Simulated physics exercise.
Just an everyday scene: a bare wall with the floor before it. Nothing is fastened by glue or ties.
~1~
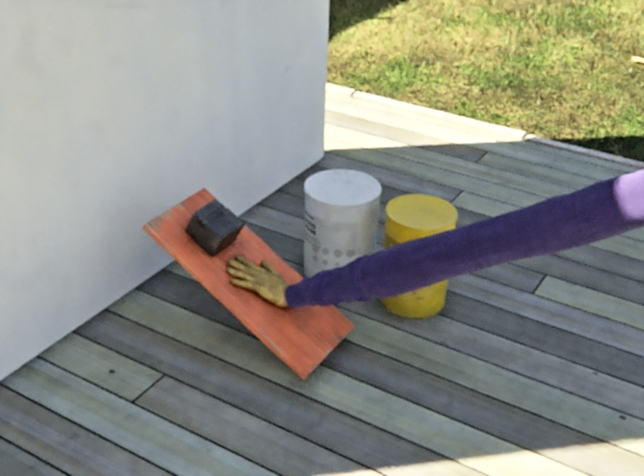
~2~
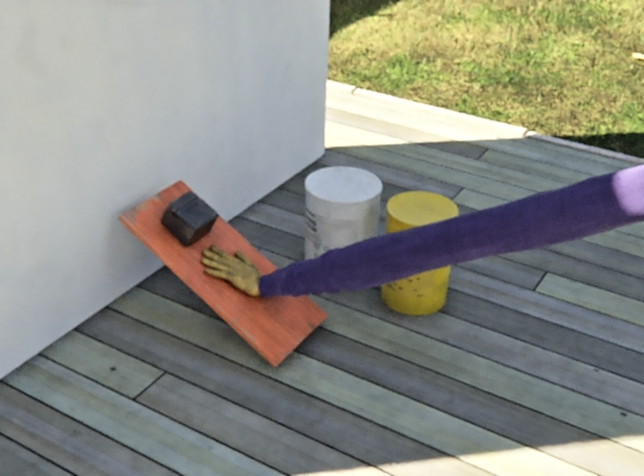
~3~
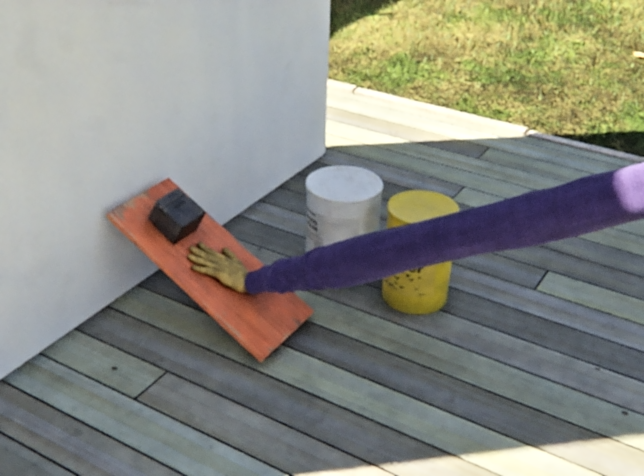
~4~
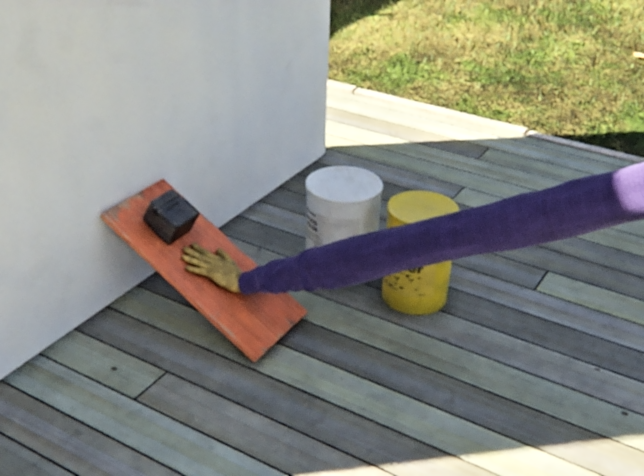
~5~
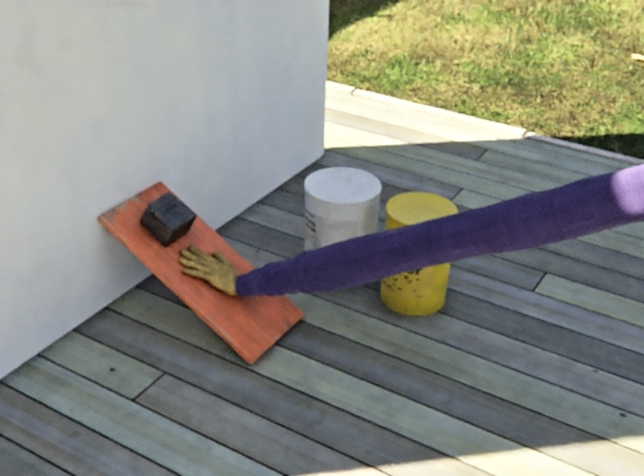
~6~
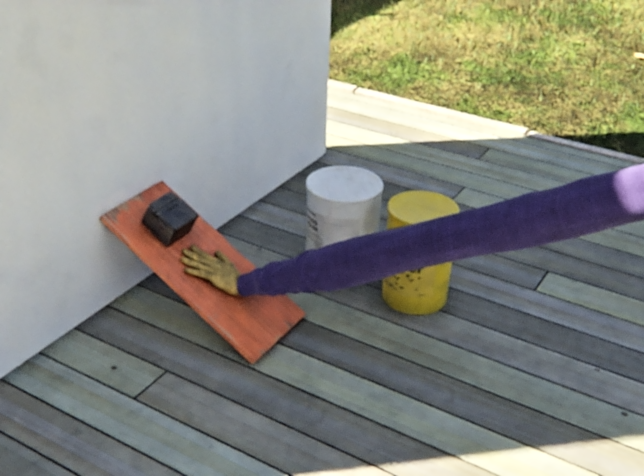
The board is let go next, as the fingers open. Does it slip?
Loses its footing.
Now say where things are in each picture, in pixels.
In the first picture, not yet at the wall; orange board (251, 278); white pail (341, 229).
In the second picture, not yet at the wall; orange board (225, 268); white pail (342, 226).
In the third picture, not yet at the wall; orange board (212, 265); white pail (342, 226).
In the fourth picture, not yet at the wall; orange board (206, 266); white pail (342, 226).
In the fifth picture, propped up under the hand; orange board (203, 268); white pail (341, 227).
In the sixth picture, propped up under the hand; orange board (205, 268); white pail (343, 226).
Then, 0.30 s on from there, orange board leaning 21° more than when let go near (216, 301).
Then, 0.40 s on from there, orange board leaning 27° more than when let go near (219, 308).
Then, 0.70 s on from there, orange board leaning 29° more than when let go near (221, 314).
In the end, moved from the start, orange board; the other 2 unmoved. At the end, from the last picture's camera, orange board near (221, 314). The board gives way.
